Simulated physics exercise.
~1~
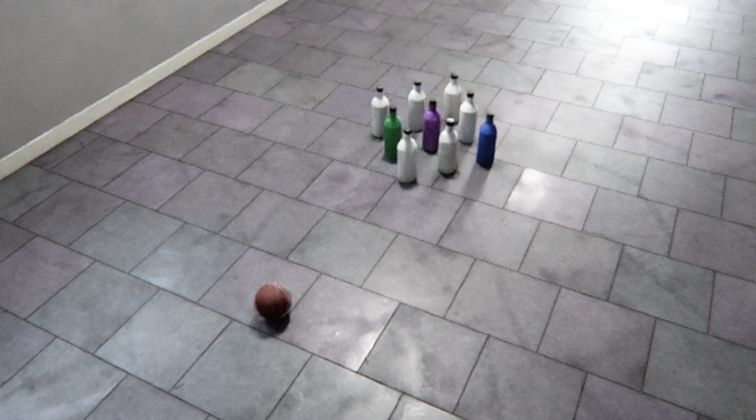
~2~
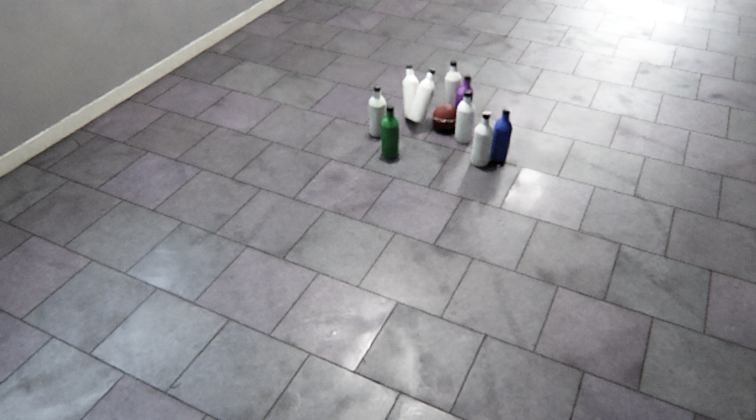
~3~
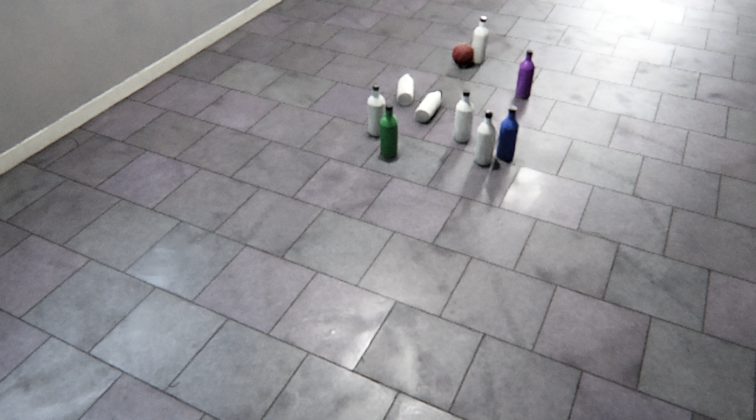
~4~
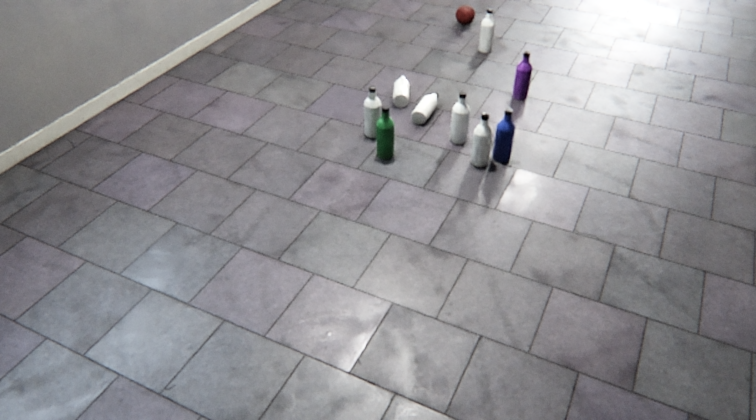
A dark red ball sits in the foreground of a grey tiled floor, seen from above at a slight sway, with a pale wall at the left. Beyond it stands a tight group of capped bottles, mostly white, with a green one on the left, a purple one in the middle and a blue one on the right. The ball rolls up into the group, knocking two white bottles over and pushing the purple one off to the right. The blue bottle shifts slightly right, while the green one keeps its place. The ball passes through and ends beyond the bottles, with the two white ones lying down and the others upright.
